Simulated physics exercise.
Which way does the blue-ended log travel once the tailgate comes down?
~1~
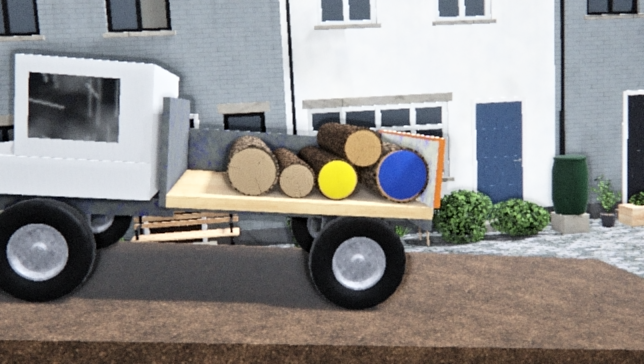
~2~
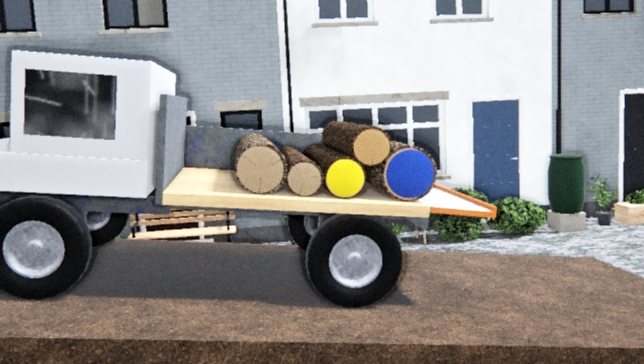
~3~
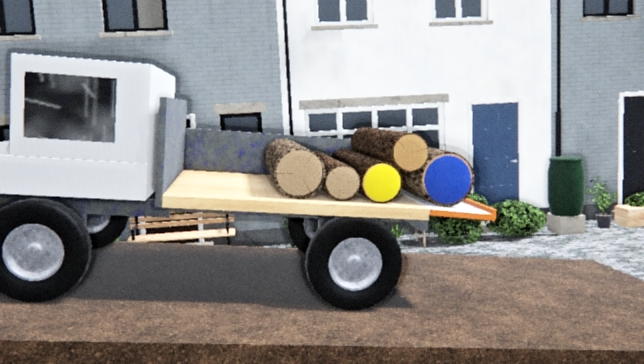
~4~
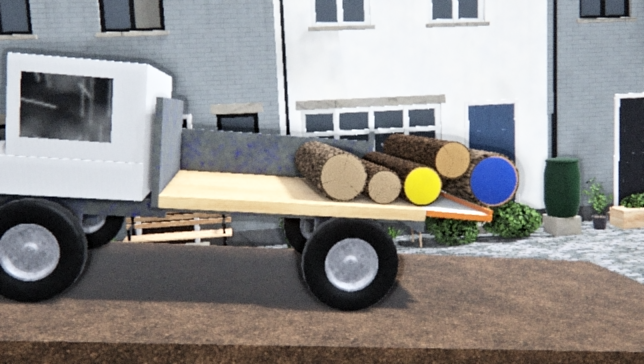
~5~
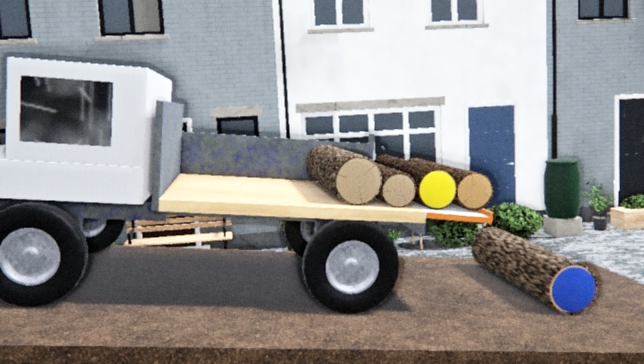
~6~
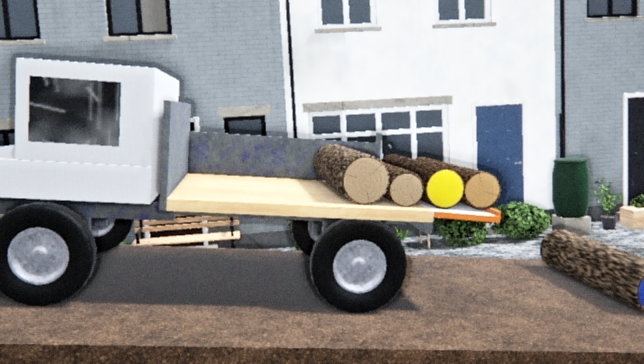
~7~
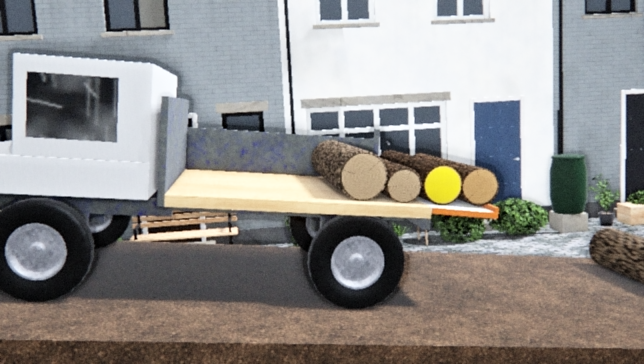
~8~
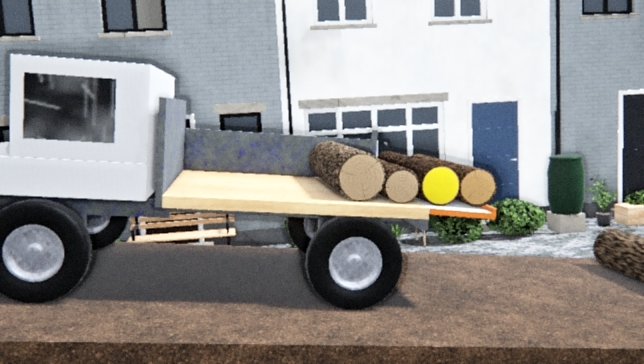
It travels to the right, rolling over the lowered tailgate and dropping to the ground before it goes out of view.
